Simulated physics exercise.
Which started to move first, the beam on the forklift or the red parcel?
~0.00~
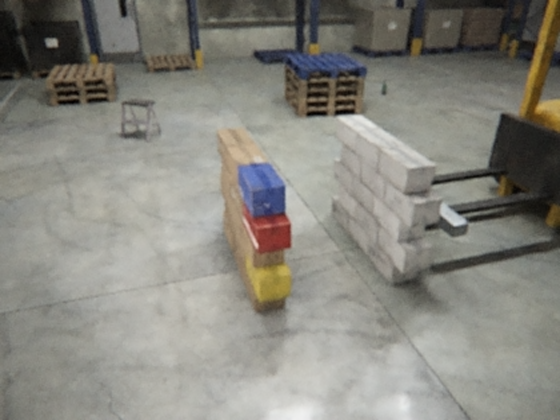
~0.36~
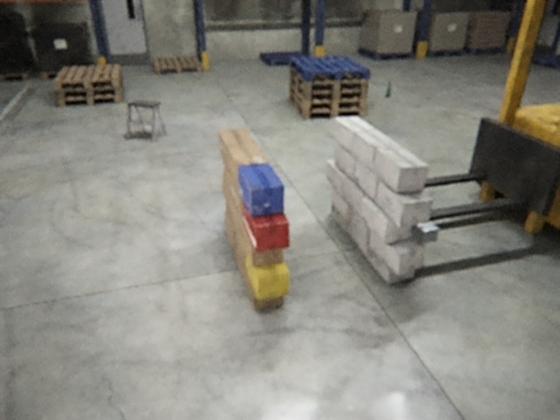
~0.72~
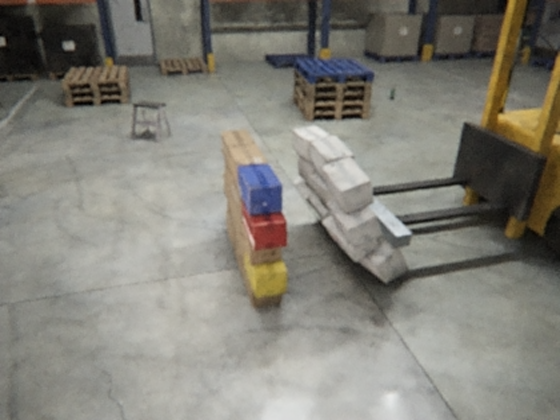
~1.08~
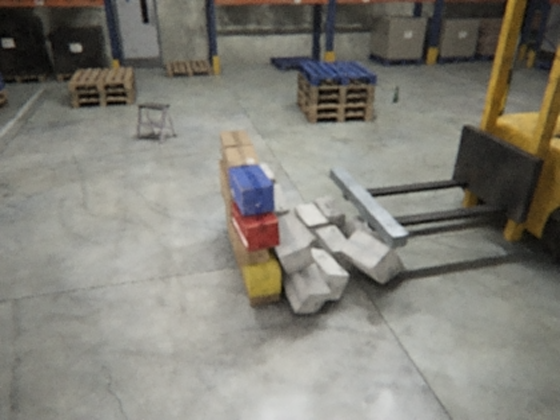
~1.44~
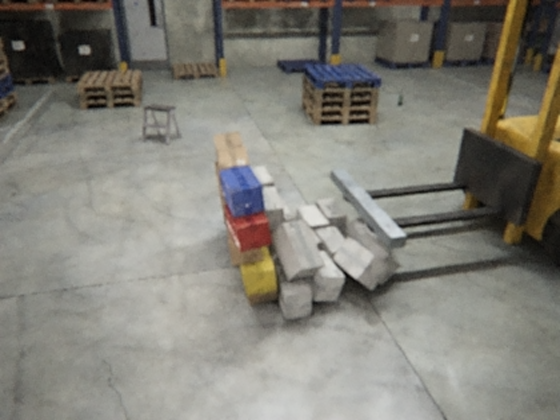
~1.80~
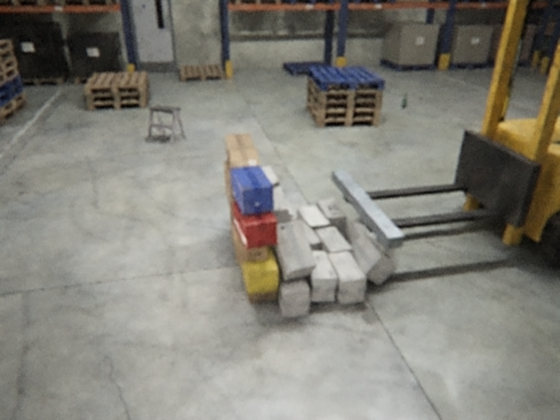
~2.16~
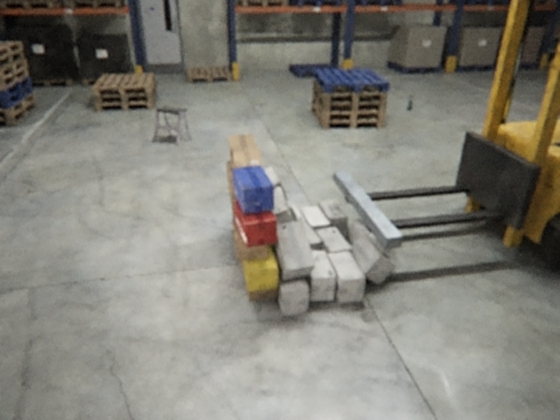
The beam started to move first. The red parcel shifted only later, once the pale blocks had tumbled against its wall.
